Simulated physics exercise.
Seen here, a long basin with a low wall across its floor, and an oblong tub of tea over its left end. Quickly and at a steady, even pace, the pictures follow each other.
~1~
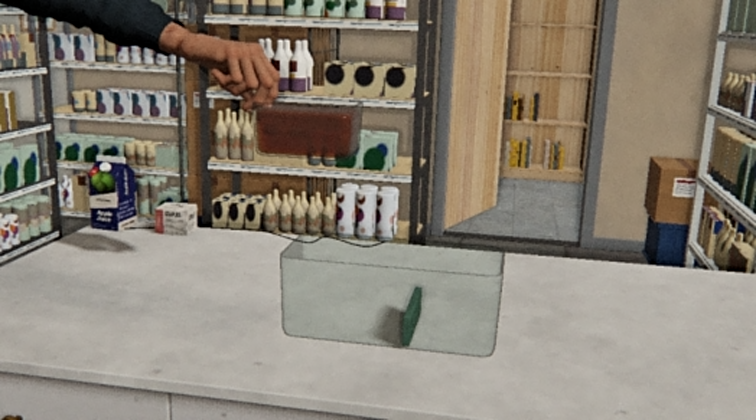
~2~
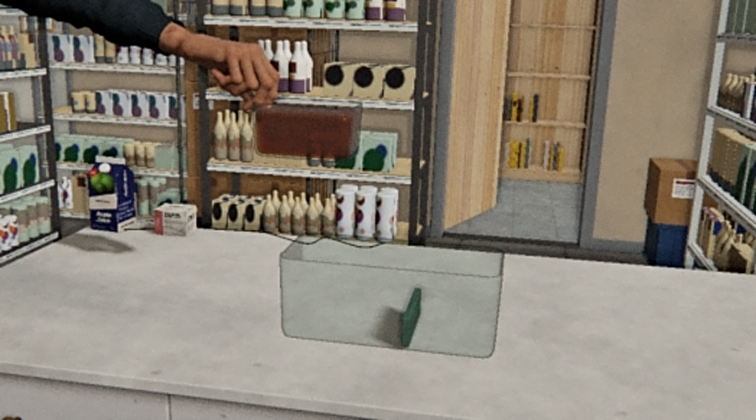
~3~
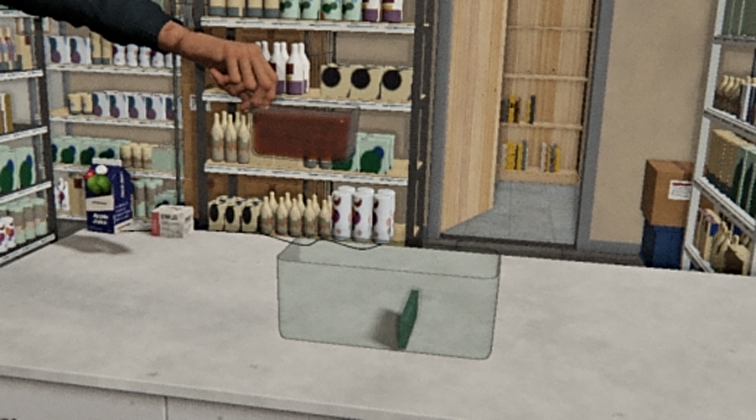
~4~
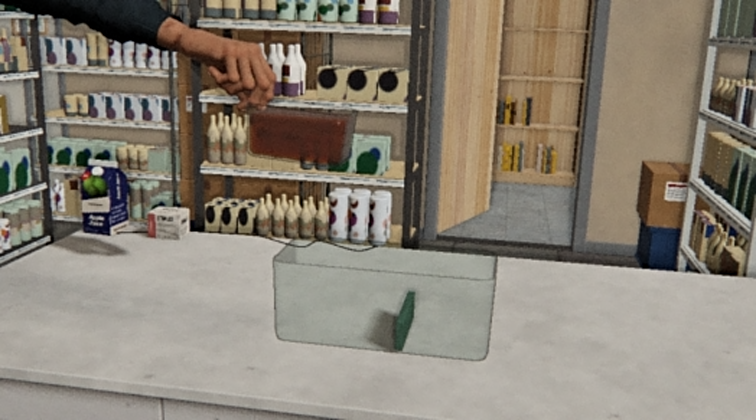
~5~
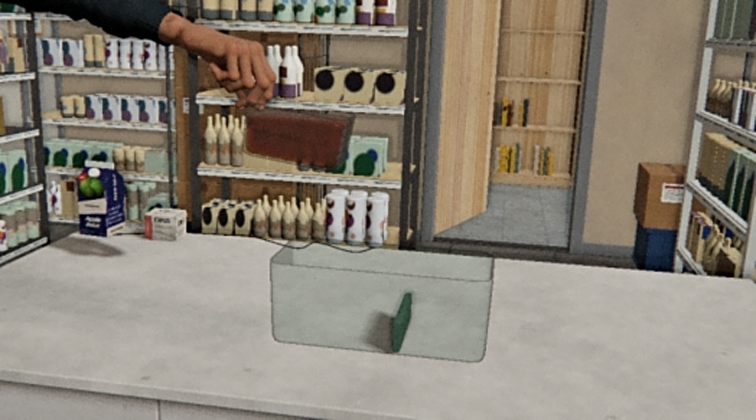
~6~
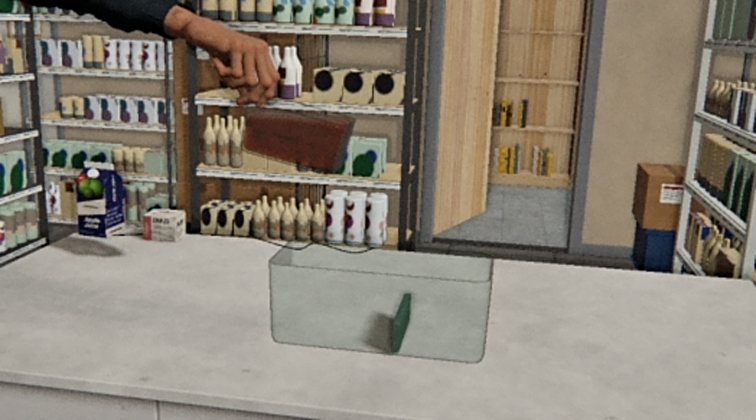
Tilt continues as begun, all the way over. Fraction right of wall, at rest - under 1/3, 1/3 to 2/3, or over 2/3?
One third to two thirds.
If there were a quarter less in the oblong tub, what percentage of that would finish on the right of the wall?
I'd put it at some 30 %.
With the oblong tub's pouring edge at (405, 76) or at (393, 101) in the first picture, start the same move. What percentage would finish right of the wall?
You'd get around 75 per cent and then around 75 per cent.
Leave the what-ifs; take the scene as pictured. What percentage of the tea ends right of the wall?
About 50 per cent.
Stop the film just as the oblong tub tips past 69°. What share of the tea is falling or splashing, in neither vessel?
40 %.
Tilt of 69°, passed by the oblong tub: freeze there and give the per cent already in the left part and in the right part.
The left part 5 per cent, the right part 15.
A moment on, the tilt is 69° and 39 per cent is still to pour, 7 is left of the wall and 15 right of it.
Next, the tilt is 108° and 5 per cent is still to pour, 36 is left of the wall and 50 right of it.
Then the tilt is 120° and 0 per cent is still to pour, 47 is left of the wall and 50 right of it.
Later the tilt is 120° and 0 per cent is still to pour, 47 is left of the wall and 51 right of it.
In the end 47 per cent lies left of the wall, 50 right of it and 3 outside.
